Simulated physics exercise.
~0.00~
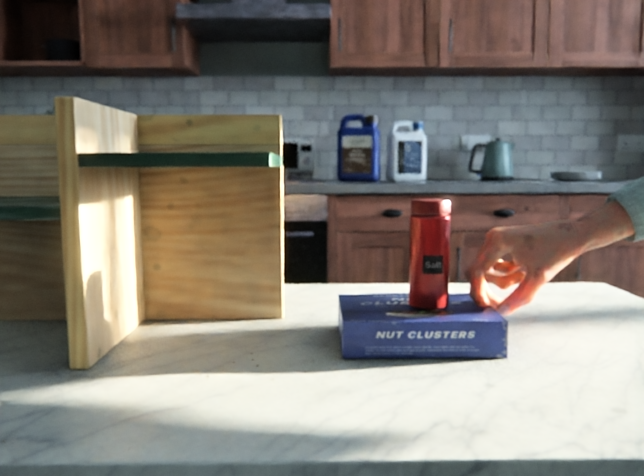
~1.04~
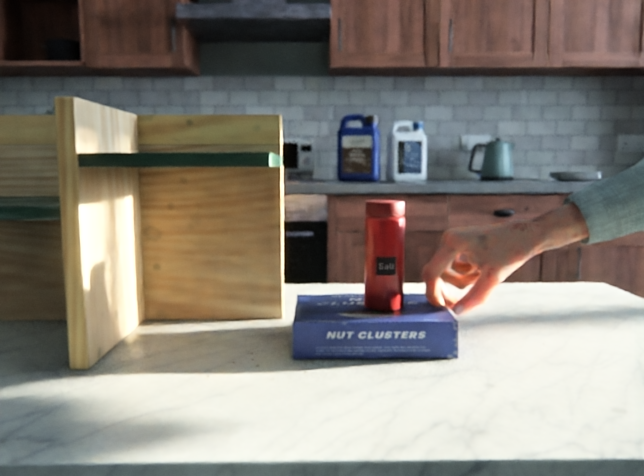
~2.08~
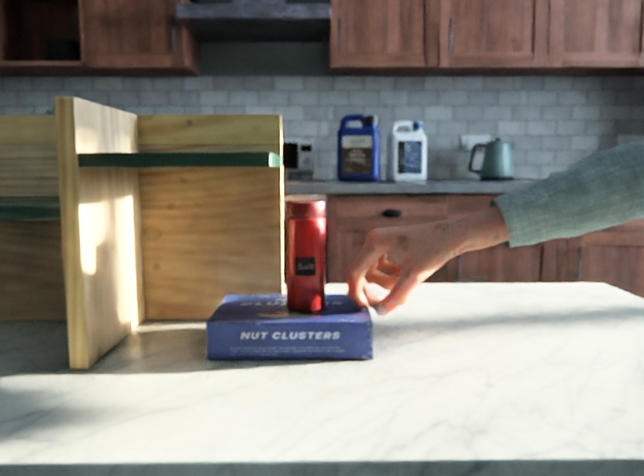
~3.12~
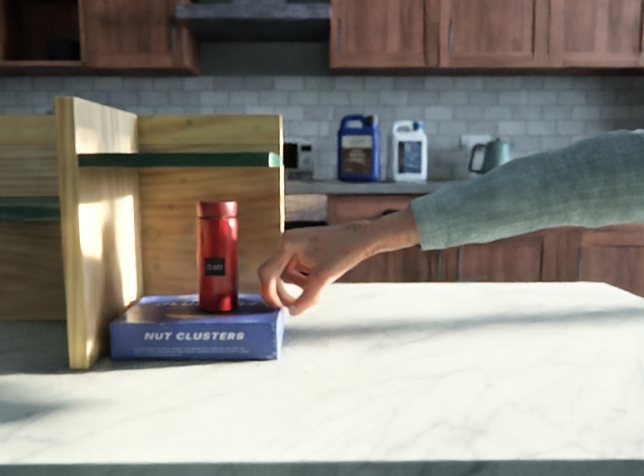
A hand pushing a blue Nut Clusters box left across a marble counter toward a wooden shelf, a red shaker riding upright on top.
